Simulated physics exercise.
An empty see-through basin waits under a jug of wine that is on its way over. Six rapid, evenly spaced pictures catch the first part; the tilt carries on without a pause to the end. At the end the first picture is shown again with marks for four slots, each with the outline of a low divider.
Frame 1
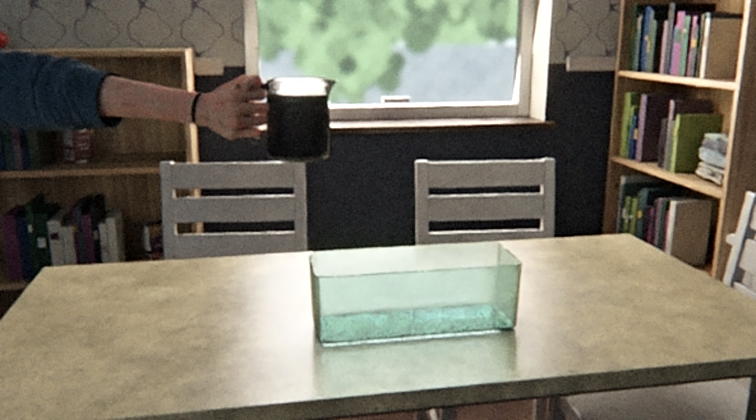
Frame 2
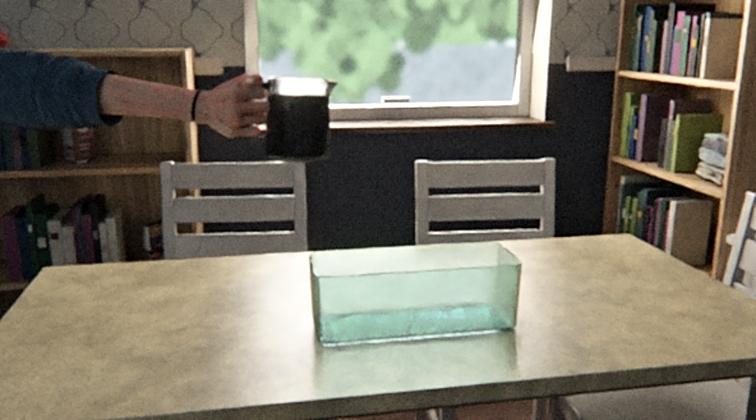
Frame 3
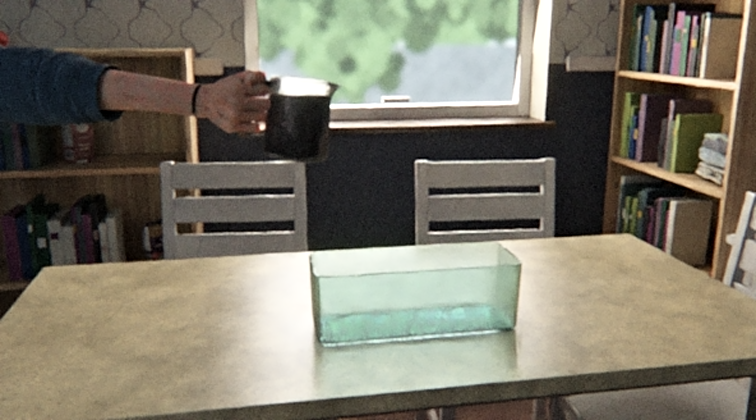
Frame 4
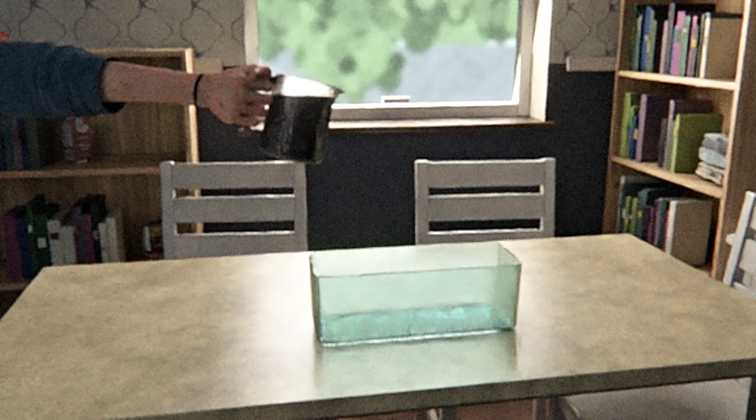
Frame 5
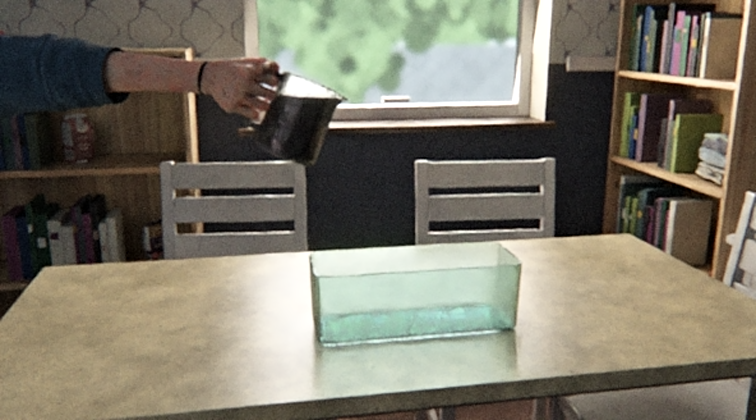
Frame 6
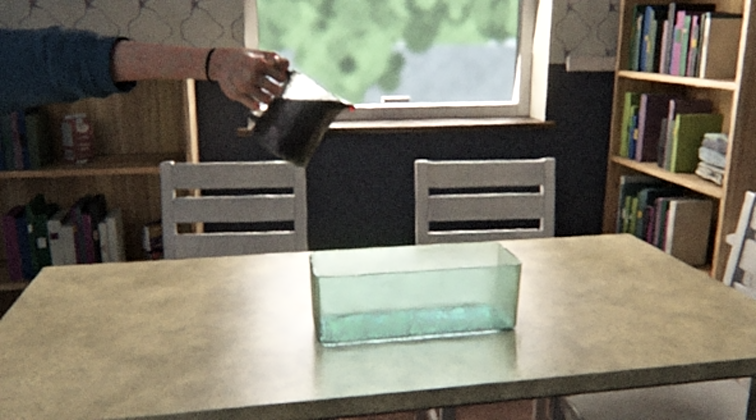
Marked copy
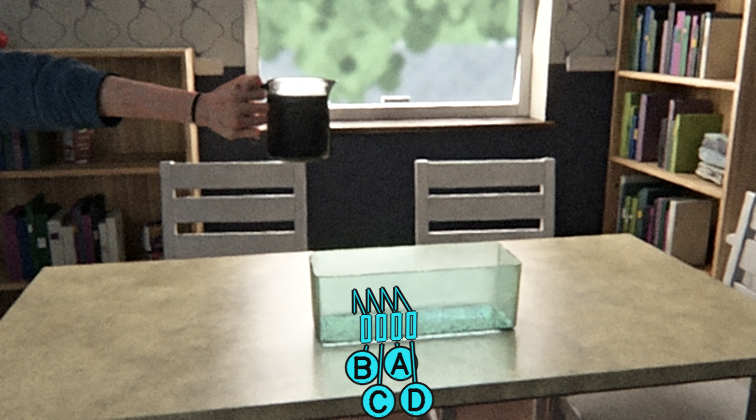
Hand tilting a dark jug of wine to the right above a clear greenish basin on a table, wine reaching the lip.
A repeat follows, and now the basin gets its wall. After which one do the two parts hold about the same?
Use slot D.
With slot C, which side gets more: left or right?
The right one.
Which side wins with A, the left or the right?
The right one.
On the marked copy, A at (396, 343); B at (366, 346); C at (381, 344); D at (411, 342).
With A, about 15 % ends left of the wall and 83 % right of it; 3 % is lost outside.
With B, about 8 % ends left of the wall and 88 % right of it; 4 % is lost outside.
With C, about 8 % ends left of the wall and 89 % right of it; 3 % is lost outside.
With D, about 46 % ends left of the wall and 52 % right of it.
